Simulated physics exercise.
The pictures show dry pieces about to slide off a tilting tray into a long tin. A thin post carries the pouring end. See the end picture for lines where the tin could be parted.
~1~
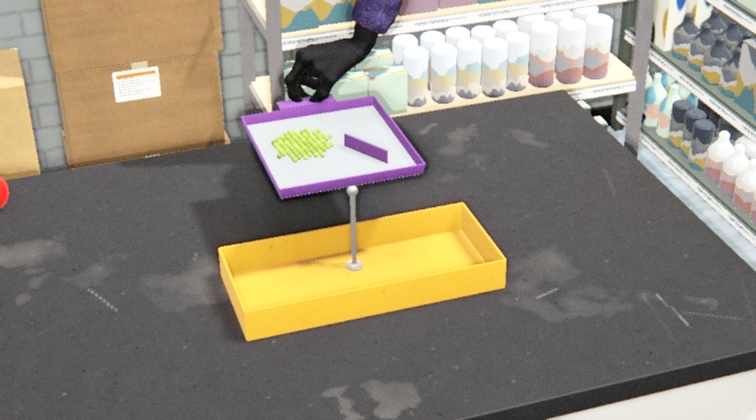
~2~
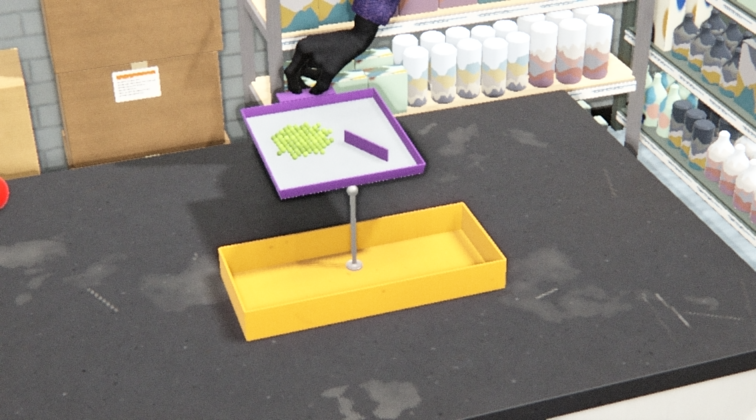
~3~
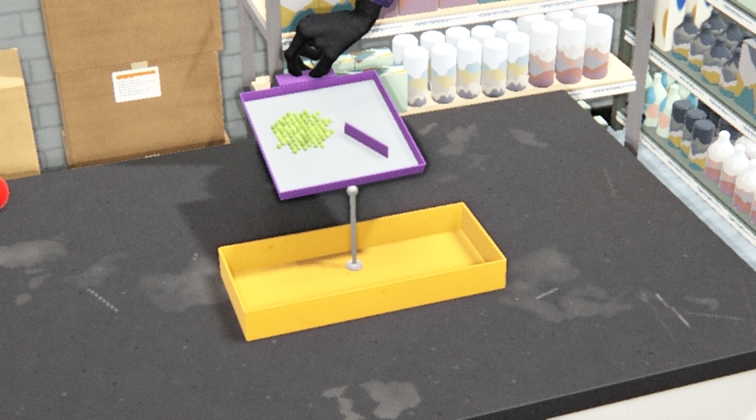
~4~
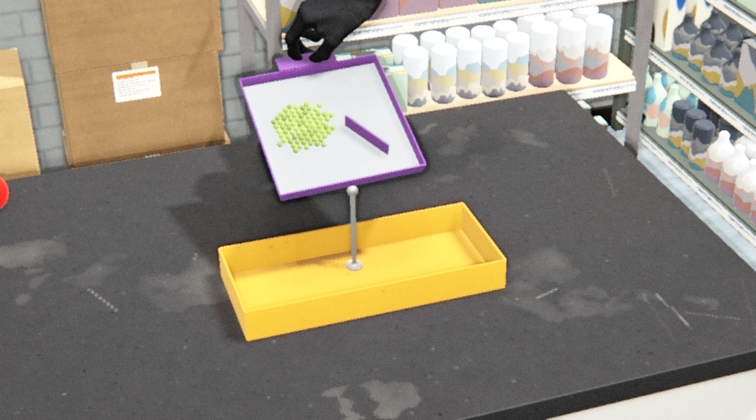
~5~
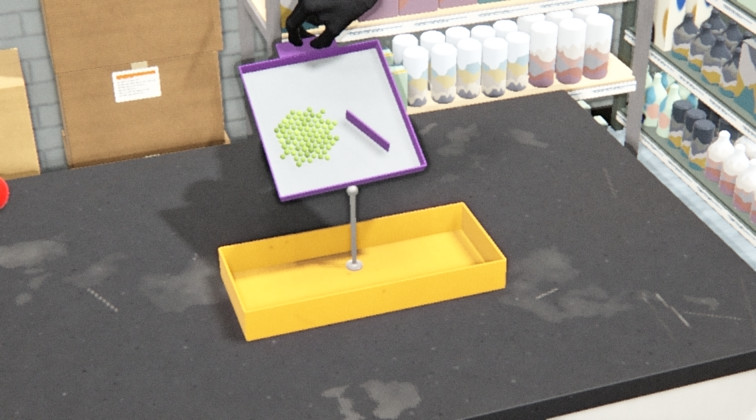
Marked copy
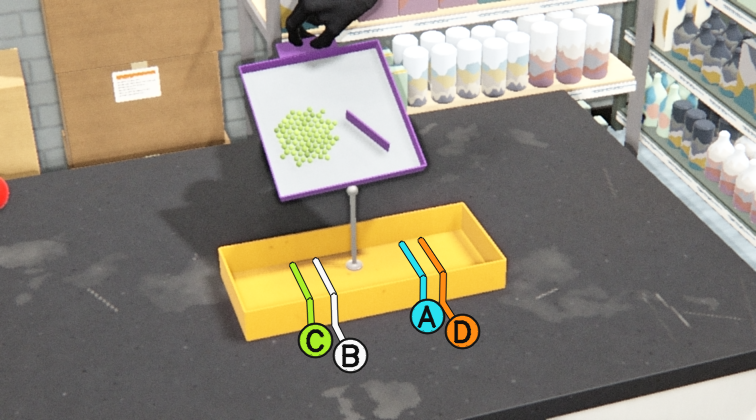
A black-gloved hand steadily tilts a purple-rimmed tray of green pieces above a yellow tin.
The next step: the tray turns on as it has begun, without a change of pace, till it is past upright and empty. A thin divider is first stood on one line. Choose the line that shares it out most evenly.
The best line is B.
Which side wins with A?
The left side.
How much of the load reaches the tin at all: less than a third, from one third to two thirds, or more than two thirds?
About that: More than two thirds.
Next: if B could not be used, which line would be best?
That would be C.
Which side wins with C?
More lands on the right.
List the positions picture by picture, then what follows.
In the first frame, corners of the pouring end at (281, 188) and (422, 163), level; middle of the load at (306, 143), dried peas.
In the second frame, corners of the pouring end at (281, 189) and (423, 163), barely tipped; fin from (345, 130) to (388, 150).
In the third frame, corners of the pouring end at (281, 191) and (423, 163), a little tipped; front corners of the tin at (245, 312) and (505, 260).
In the fourth frame, corners of the pouring end at (282, 193) and (423, 163), clearly tipped; far corners at (242, 80) and (375, 56).
In the fifth frame, corners of the pouring end at (282, 195) and (424, 164), clearly tipped; the left corner sinks a little lower.
On the marked copy, line A crosses the front rim at (422, 276); line B crosses the front rim at (333, 294); line C crosses the front rim at (309, 299); line D crosses the front rim at (442, 272).
With A, of what is caught, all on the left of the divider, none on the right.
With B, of what is caught, about half on the left of the divider, about half on the right.
With C, of what is caught, about a quarter on the left of the divider, most on the right.
With D, of what is caught, all on the left of the divider, none on the right.
